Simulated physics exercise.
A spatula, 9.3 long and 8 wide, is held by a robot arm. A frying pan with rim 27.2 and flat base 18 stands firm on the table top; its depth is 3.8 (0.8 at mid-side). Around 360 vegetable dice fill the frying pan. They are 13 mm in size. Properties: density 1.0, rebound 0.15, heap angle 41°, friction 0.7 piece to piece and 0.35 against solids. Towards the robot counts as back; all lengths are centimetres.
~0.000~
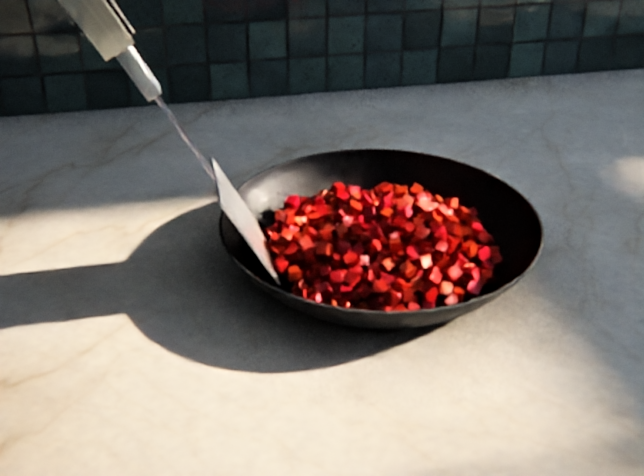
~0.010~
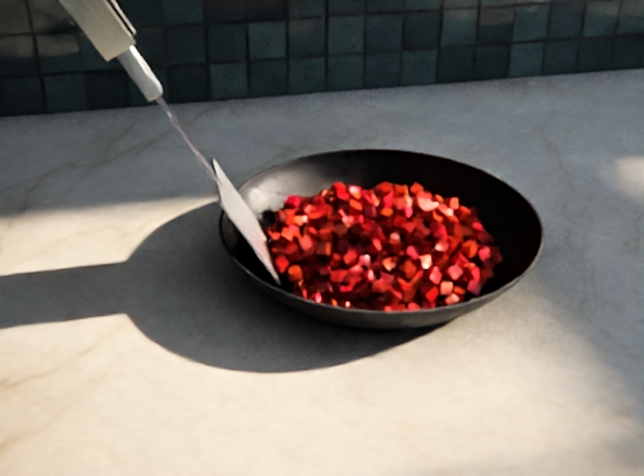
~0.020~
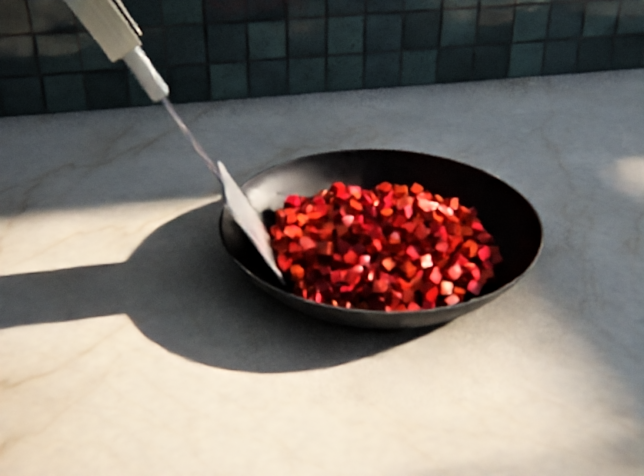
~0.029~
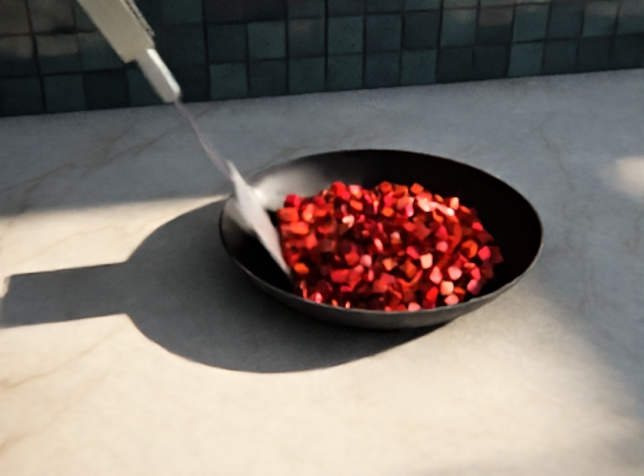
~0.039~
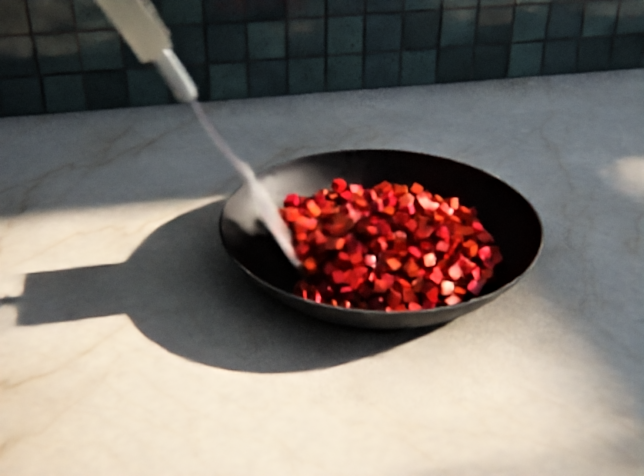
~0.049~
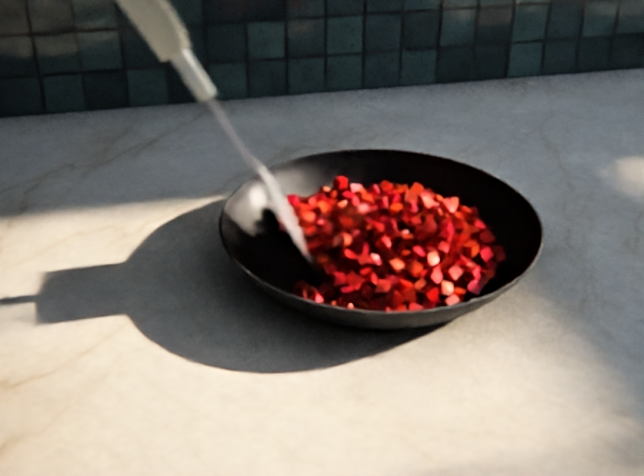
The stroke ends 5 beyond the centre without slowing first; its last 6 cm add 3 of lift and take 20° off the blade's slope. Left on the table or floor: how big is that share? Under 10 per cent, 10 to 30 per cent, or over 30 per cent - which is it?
It is 10 to 30 per cent.
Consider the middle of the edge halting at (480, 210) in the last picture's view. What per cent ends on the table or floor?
My guess is roughly 35 percent.
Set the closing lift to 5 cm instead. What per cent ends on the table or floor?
About 15 %.
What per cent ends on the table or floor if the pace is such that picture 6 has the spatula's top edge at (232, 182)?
Near 5 in a hundred.
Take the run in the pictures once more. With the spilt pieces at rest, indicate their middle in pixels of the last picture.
Near (590, 233).
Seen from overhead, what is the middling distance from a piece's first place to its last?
It comes out at about 5 cm.
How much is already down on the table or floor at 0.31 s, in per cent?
Estimate: About 10 percent.
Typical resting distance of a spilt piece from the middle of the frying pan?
About 22 cm out from the centre.
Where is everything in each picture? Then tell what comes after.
The spatula top edge at (215, 179), sloping 62°; upper third of the load around (381, 229), from x 270 to 495, top at y 190; 364 in the frying pan, in the first frame.
The spatula top edge at (216, 179), sloping 62°; upper third of the load around (381, 230), from x 270 to 495, top at y 190, in the second frame.
The spatula top edge at (221, 180), sloping 62°; upper third of the load around (379, 232), from x 275 to 495, top at y 190, in the third frame.
The spatula top edge at (232, 181), sloping 62°; upper third of the load around (376, 231), from x 280 to 500, top at y 190, in the fourth frame.
The spatula top edge at (247, 180), sloping 62°; upper third of the load around (375, 230), from x 285 to 500, top at y 185, in the fifth frame.
The spatula top edge at (263, 179), sloping 62°; upper third of the load around (376, 225), from x 285 to 500, top at y 180; 364 in the frying pan, in the sixth frame.
After 0.07 s, sloping 62°, highest piece 6 above the table; 364 in the frying pan.
After 0.10 s, sloping 56°, highest piece 7 above the table; 364 in the frying pan.
After 0.31 s, sloping 42°, highest piece 6 above the table; 318 in the frying pan, 40 on the table or floor, 6 on the blade or in flight.
After 1.36 s, sloping 42°, highest piece 6 above the table; 315 in the frying pan, 49 on the table or floor.
In the end, 315 in the frying pan, 49 on the table or floor. That is 13 % on the table or floor.
